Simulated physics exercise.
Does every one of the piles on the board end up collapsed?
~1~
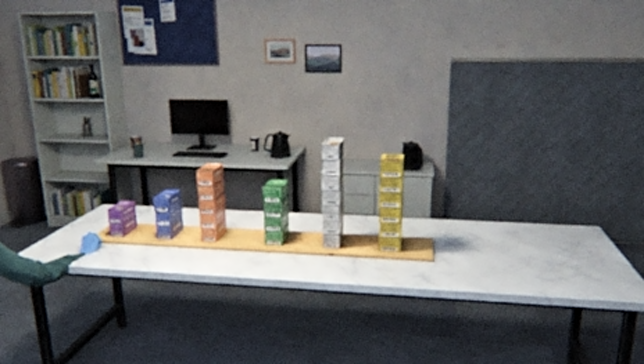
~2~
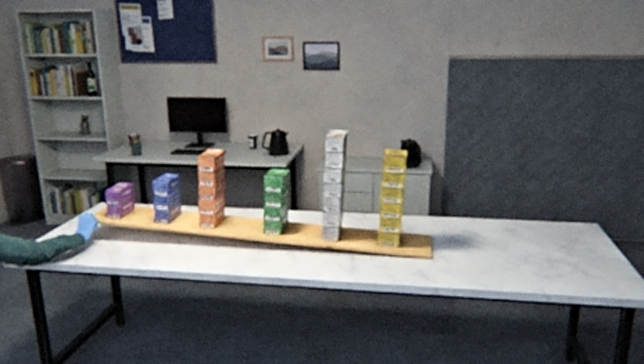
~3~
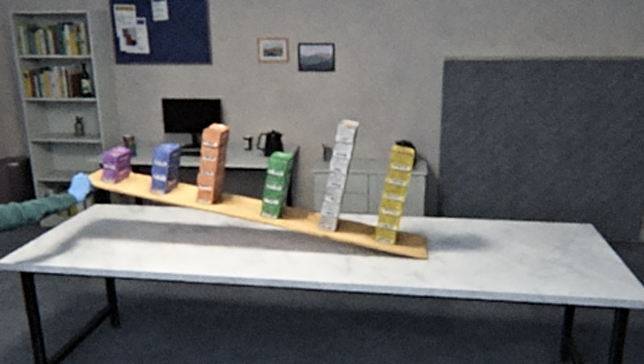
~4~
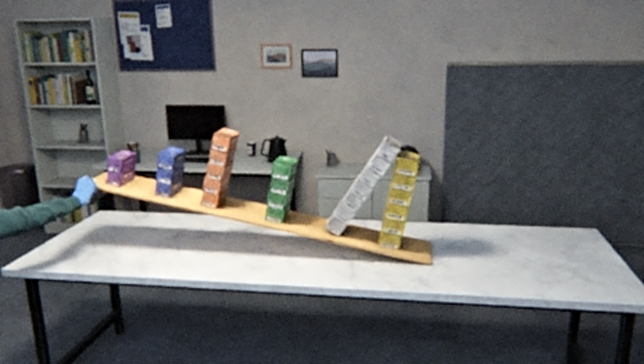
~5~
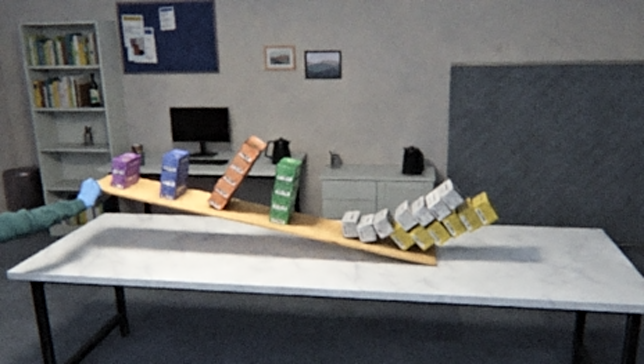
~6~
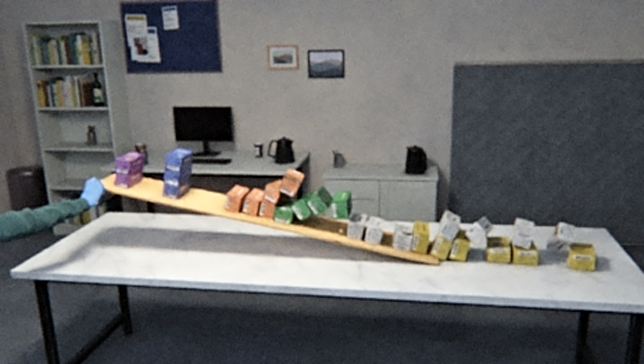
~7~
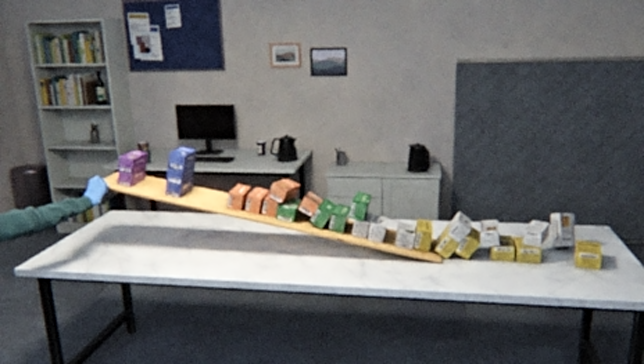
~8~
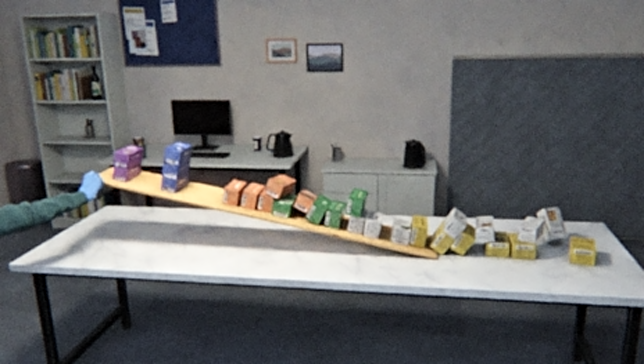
No, the purple and blue piles are still standing near the raised end, while the orange, green and yellow ones are wrecked and pale packets lie tumbled among them.
